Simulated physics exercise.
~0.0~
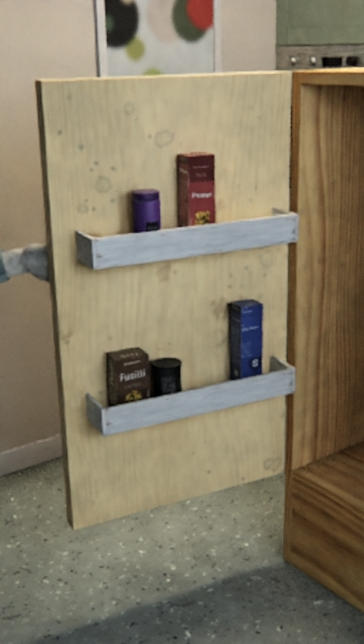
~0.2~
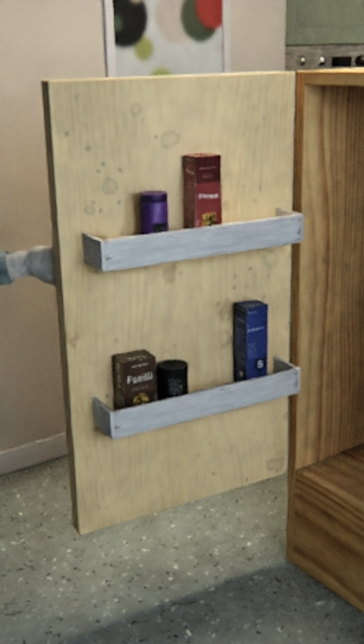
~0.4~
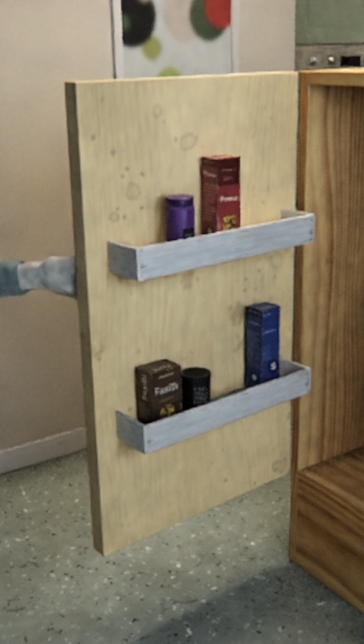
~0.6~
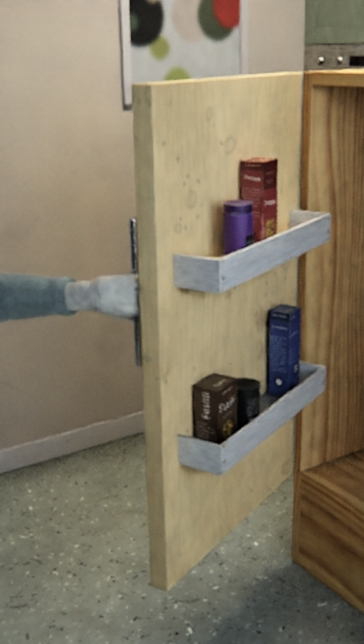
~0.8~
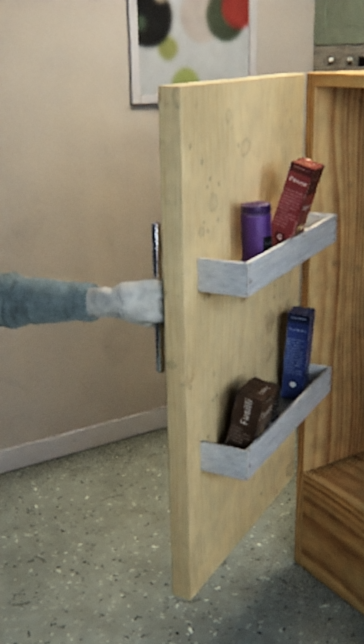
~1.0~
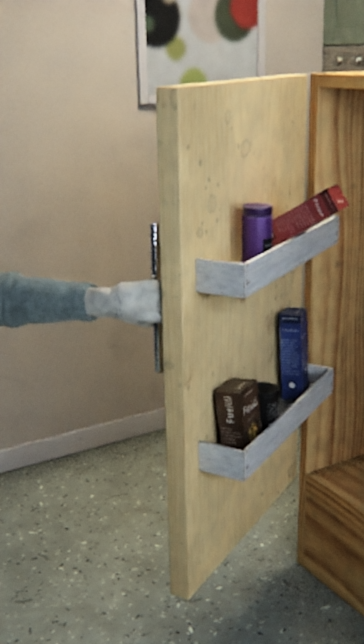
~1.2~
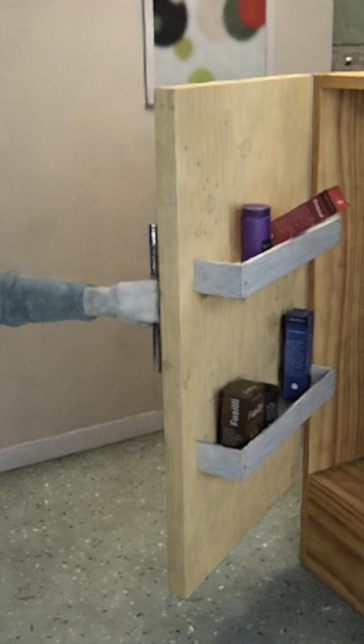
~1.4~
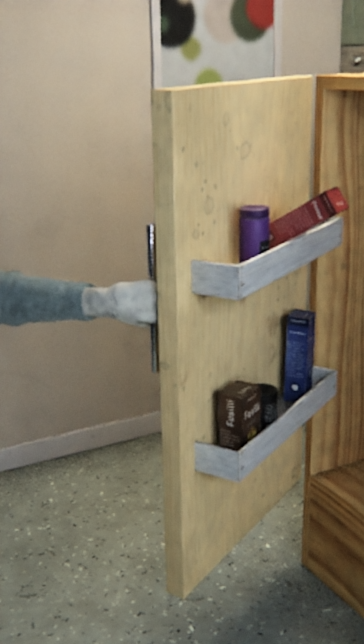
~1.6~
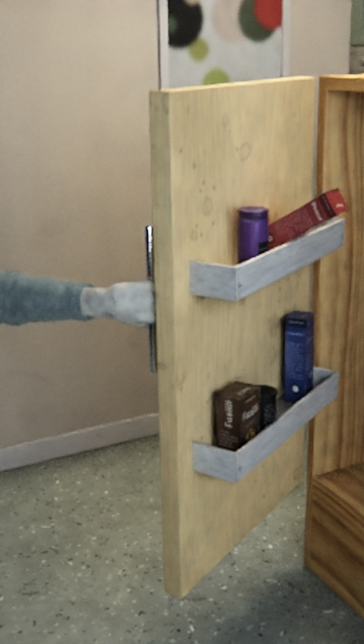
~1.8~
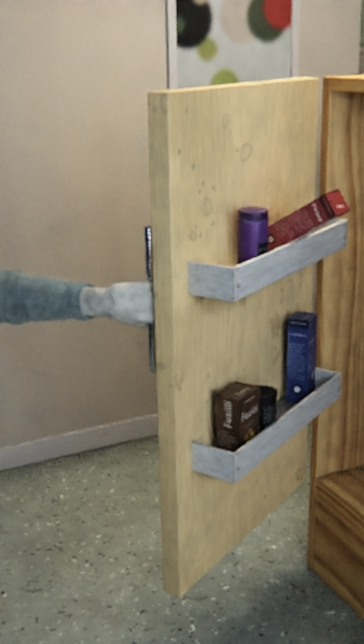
A red carton on the upper rack tipped sideways and stayed leaning as a gloved hand swung the pantry door towards its frame and stopped it partway, while the brown carton rocked briefly and the purple jar, black tin and blue carton stayed upright.
